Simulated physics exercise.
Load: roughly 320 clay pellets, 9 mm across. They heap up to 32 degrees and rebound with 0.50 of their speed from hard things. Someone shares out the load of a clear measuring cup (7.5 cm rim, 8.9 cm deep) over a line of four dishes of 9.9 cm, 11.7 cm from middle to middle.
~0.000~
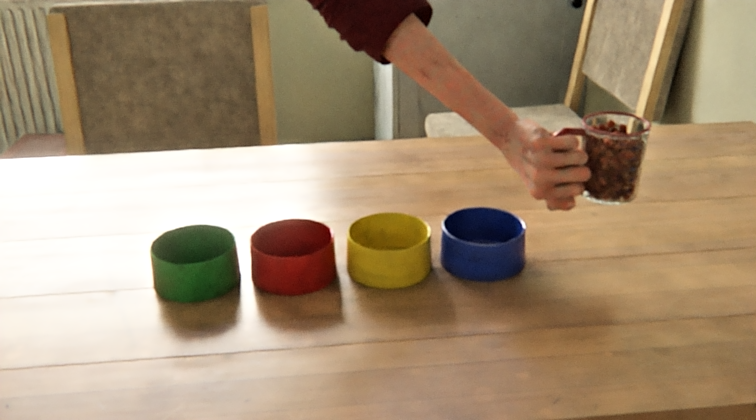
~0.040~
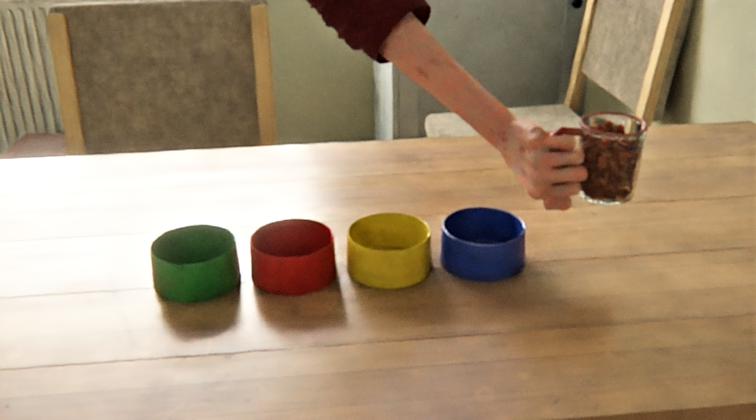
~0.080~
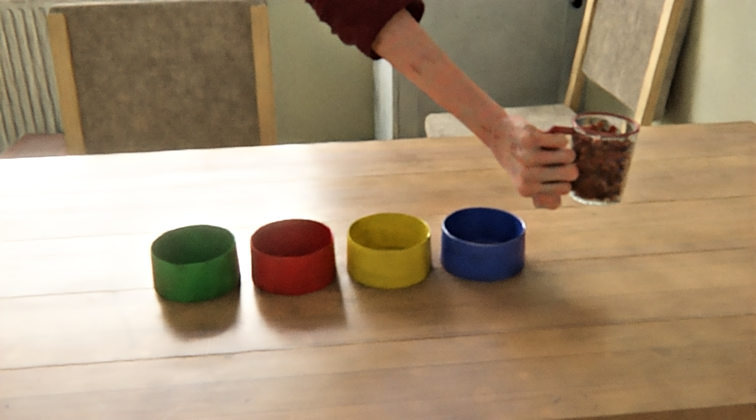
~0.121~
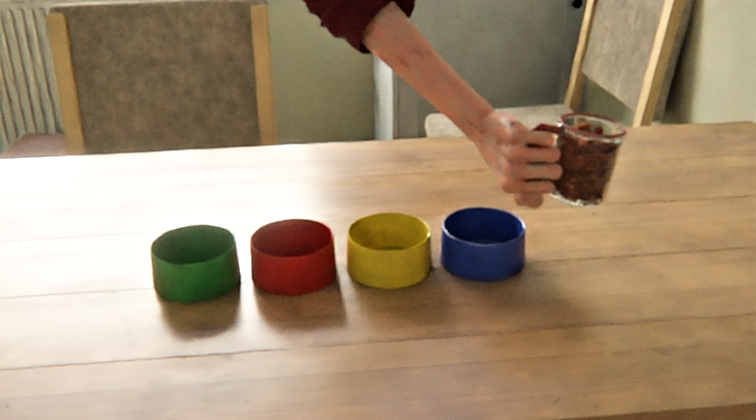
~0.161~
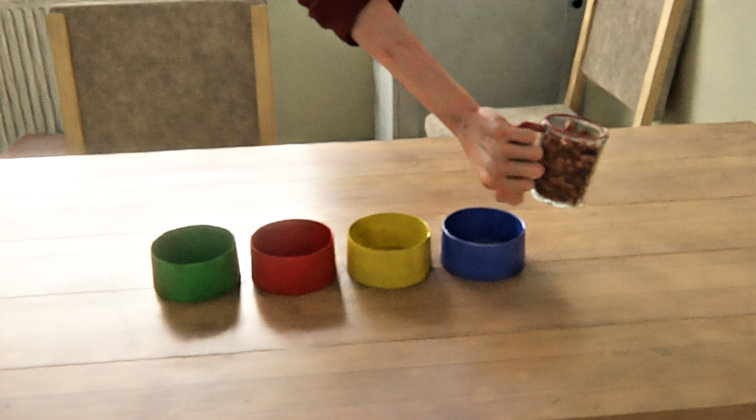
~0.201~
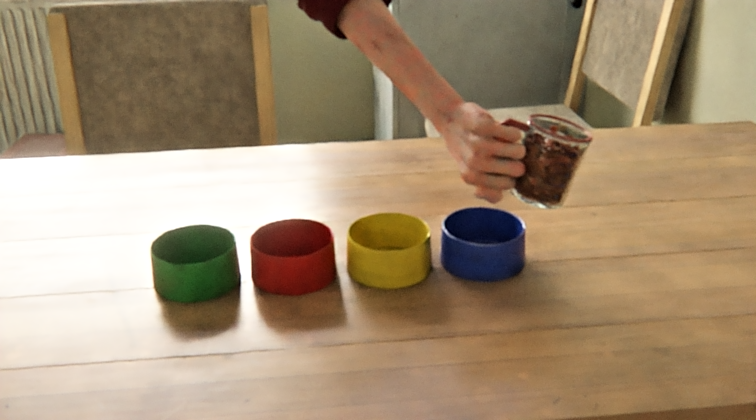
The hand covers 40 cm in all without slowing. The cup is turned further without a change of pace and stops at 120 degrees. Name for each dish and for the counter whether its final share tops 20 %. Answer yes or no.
Red yes, blue no, green no, yellow no, counter yes.
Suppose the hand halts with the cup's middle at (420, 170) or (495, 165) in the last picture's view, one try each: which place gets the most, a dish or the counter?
The winner: Blue; counter.
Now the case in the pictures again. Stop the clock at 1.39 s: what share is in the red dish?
About 55 per cent by then.
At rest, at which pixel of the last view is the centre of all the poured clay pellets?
Around (315, 261).
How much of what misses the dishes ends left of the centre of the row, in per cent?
Roughly 40 per cent.
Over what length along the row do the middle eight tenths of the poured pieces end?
About 9 cm.
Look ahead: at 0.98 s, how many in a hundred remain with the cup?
Roughly 100 per cent.
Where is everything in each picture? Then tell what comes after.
The first picture shows cup at (612, 158), tilt 0 degrees, lip at (647, 122), moved 0.0 cm; middle of the pieces at (616, 160); blue dish at (484, 226); yellow dish at (389, 232); red dish at (292, 238); green dish at (193, 244).
The second picture shows cup at (609, 159), tilt 1 degrees, lip at (644, 122), moved 0.4 cm; middle of the pieces at (613, 160).
The third picture shows cup at (600, 159), tilt 3 degrees, lip at (636, 124), moved 1.5 cm; middle of the pieces at (604, 161).
The fourth picture shows cup at (584, 160), tilt 7 degrees, lip at (622, 127), moved 3.4 cm; middle of the pieces at (588, 162).
The fifth picture shows cup at (566, 161), tilt 11 degrees, lip at (606, 130), moved 5.7 cm; middle of the pieces at (570, 163).
The sixth picture shows cup at (548, 162), tilt 15 degrees, lip at (589, 134), moved 7.9 cm; middle of the pieces at (551, 165); blue dish at (484, 226); yellow dish at (389, 232); red dish at (292, 238); green dish at (193, 244). The cup turns about 105 degrees a second and travels 56 cm a second.
Then, at 0.67 s, tilt 65 degrees; cup holds 100 %.
After 0.98 s, tilt 98 degrees; cup holds 100 %.
Then, at 1.39 s, tilt 120 degrees; cup holds 20 %, red 55 %, yellow 5 %.
At rest (2.2 s), red 65 %, blue 0 %, green 0 %, yellow 5 %, counter 35 %.
